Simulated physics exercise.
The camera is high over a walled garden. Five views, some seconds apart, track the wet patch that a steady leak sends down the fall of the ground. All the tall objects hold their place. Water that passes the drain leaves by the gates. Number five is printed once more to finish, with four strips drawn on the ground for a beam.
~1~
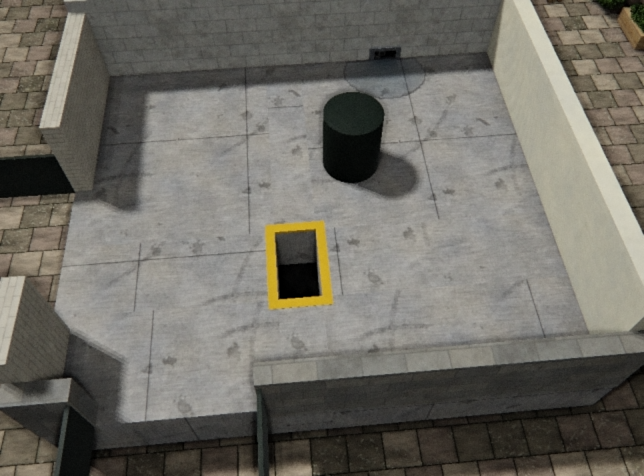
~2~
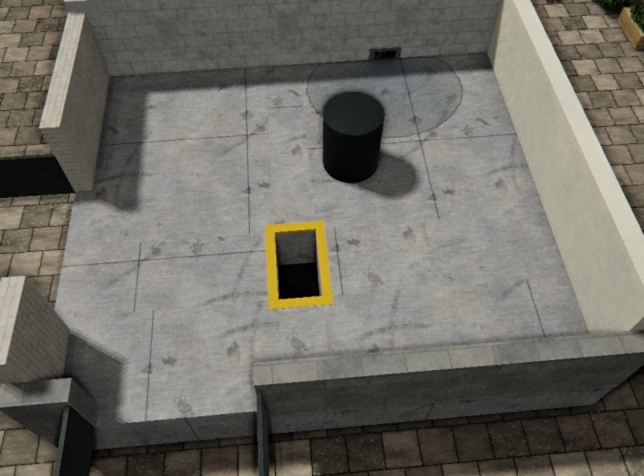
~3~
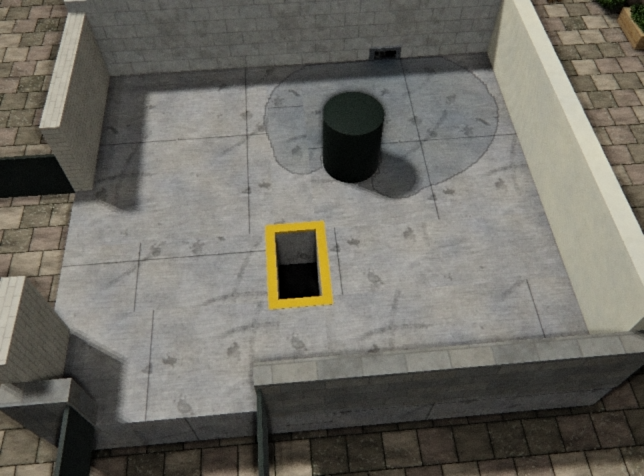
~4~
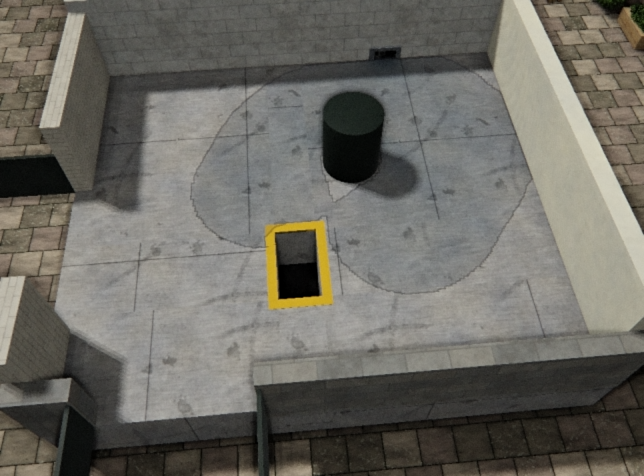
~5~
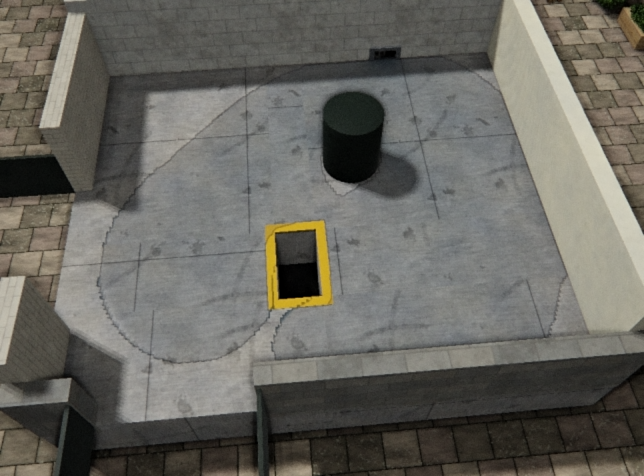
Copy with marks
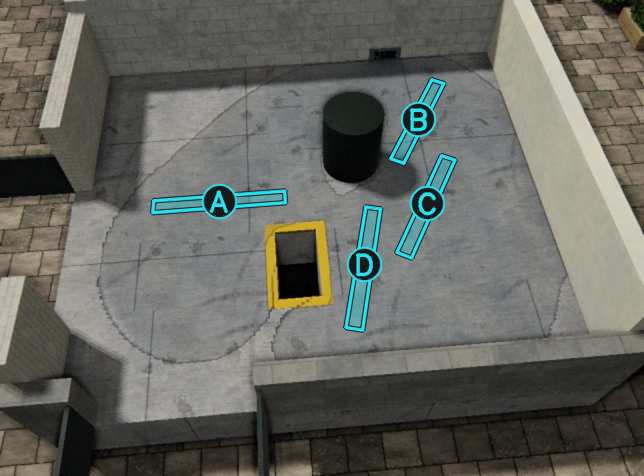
A walled courtyard with a pale grey slab floor, bordered by brick paving, is seen from high above by a still camera. A dark green cylinder stands towards the back, near a small dark outlet in the rear wall, with a yellow-rimmed rectangular opening nearer the middle and gaps at left and front. Water spreads from the outlet, passes around the cylinder, widens across the floor and enters the yellow-rimmed opening.
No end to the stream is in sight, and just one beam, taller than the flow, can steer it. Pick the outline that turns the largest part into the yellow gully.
Take C.
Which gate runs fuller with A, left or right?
More leaves on the right.
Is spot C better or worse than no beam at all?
It is better.
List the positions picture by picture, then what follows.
In the first picture, outfall at (385, 53); yellow gully at (298, 263); open gate at (82, 254); open gate at (180, 397); front seen at (361, 88), 3 % of the ground wet; yellow gully still dry.
In the second picture, front seen at (457, 101), 10 % of the ground wet; yellow gully still dry.
In the third picture, front seen at (410, 189), 20 % of the ground wet; yellow gully still dry.
In the fourth picture, front seen at (391, 283), 39 % of the ground wet; yellow gully still dry.
In the fifth picture, front seen at (119, 310), 64 % of the ground wet; yellow gully taking water.
On the marked copy, A from (153, 206) to (285, 196); B from (397, 160) to (437, 81); C from (404, 255) to (448, 157); D from (354, 328) to (373, 208).
With A, about 17 % of the stream goes into the yellow gully, about 83 % out by the gates.
With B, about 14 % of the stream goes into the yellow gully, about 86 % out by the gates.
With C, about 28 % of the stream goes into the yellow gully, about 72 % out by the gates.
With D, about 15 % of the stream goes into the yellow gully, about 85 % out by the gates.
